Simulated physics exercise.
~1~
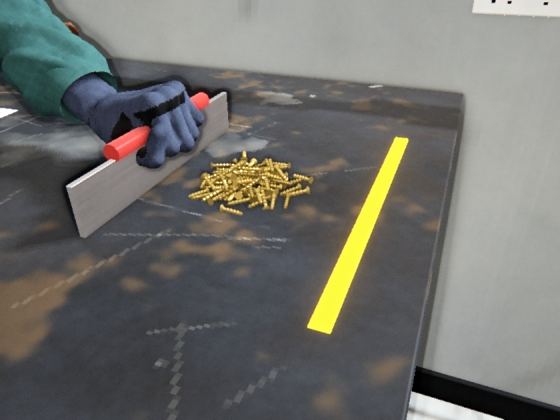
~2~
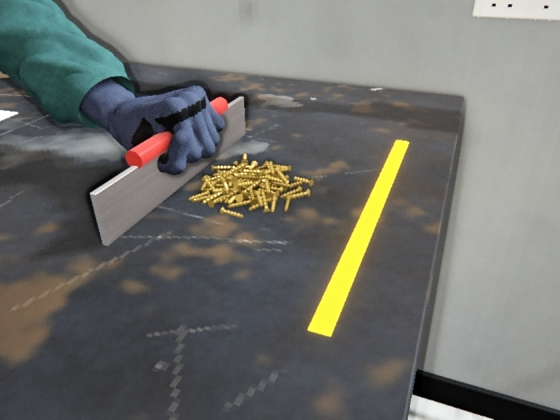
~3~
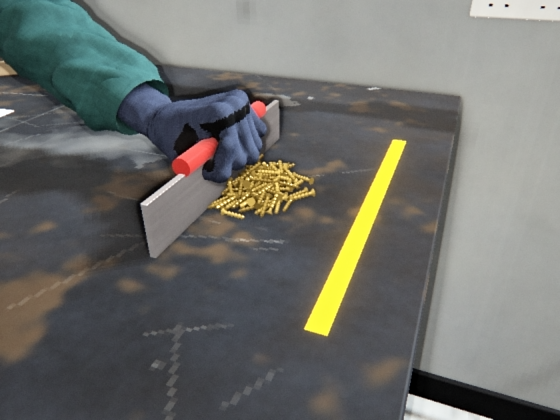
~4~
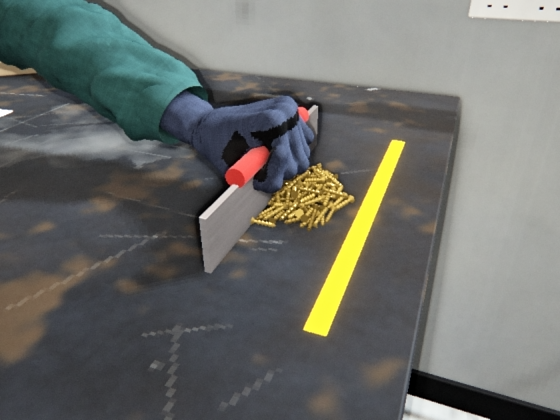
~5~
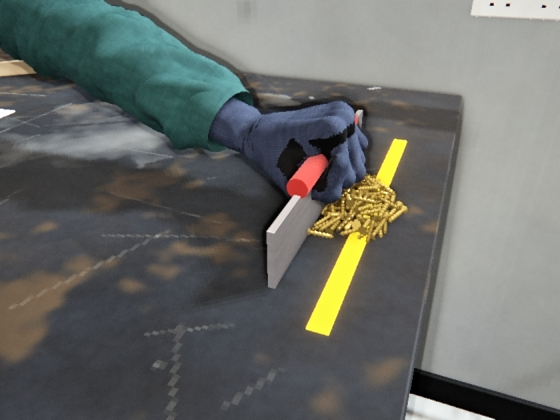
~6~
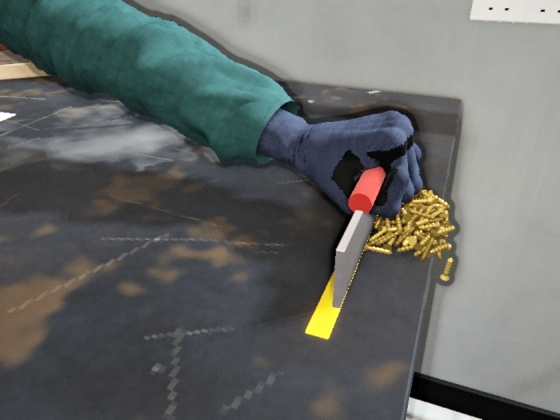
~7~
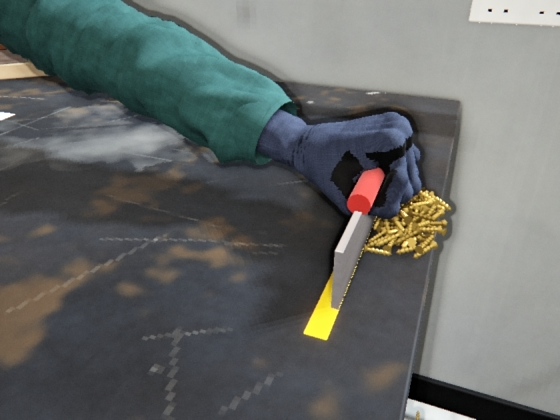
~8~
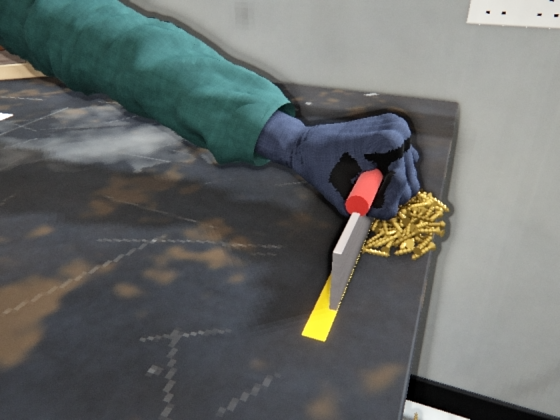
Gloved hand pushing a red-handled scraper rightward, sweeping brass screws across a dark table and stopping on yellow tape, heap at the edge.
